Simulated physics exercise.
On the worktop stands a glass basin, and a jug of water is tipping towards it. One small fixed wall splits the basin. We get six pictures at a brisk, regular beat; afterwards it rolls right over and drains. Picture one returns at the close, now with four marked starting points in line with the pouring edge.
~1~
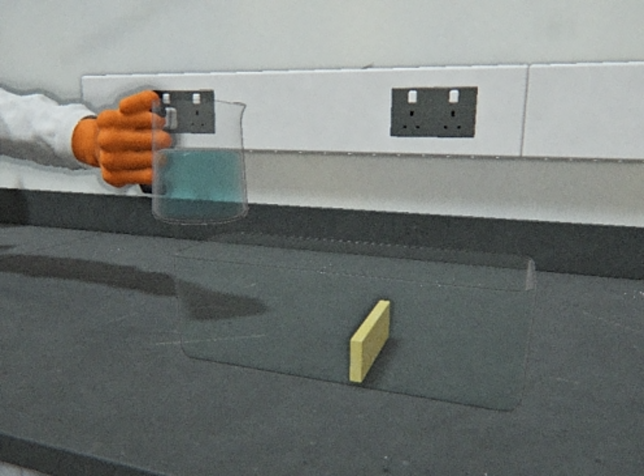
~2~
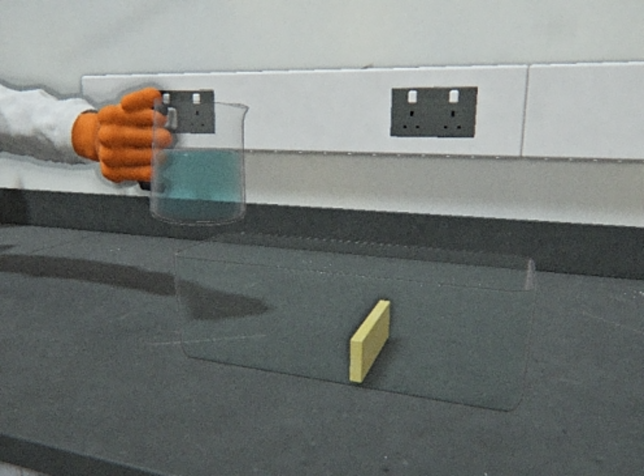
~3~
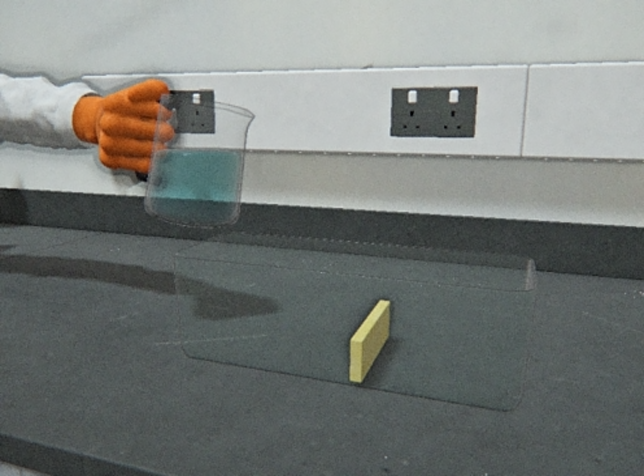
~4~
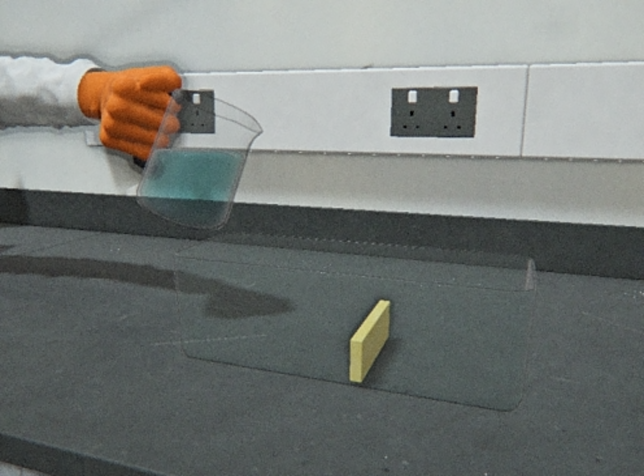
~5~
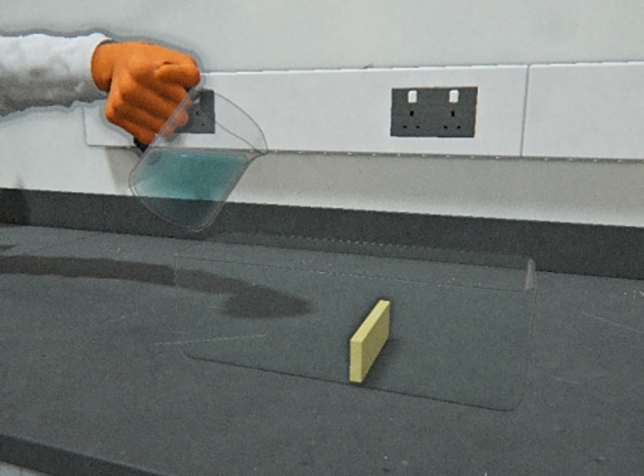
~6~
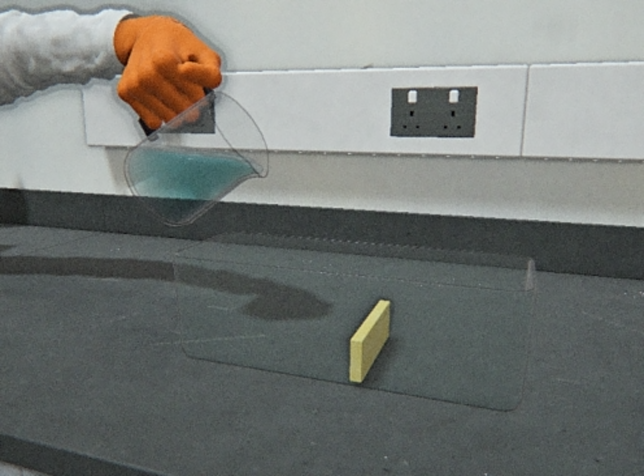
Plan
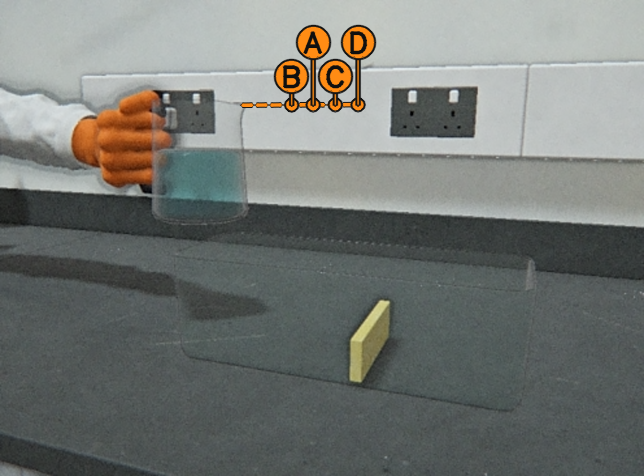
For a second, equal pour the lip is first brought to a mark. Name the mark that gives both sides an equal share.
I would pick place A.
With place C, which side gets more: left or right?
More ends on the right.
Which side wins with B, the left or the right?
The left side.
On the marked copy, A at (313, 104); B at (291, 104); C at (335, 104); D at (358, 104).
With A, about 55 % ends left of the wall and 44 % right of it.
With B, about 96 % ends left of the wall and 3 % right of it.
With C, about 10 % ends left of the wall and 90 % right of it.
With D, about 3 % ends left of the wall and 97 % right of it.
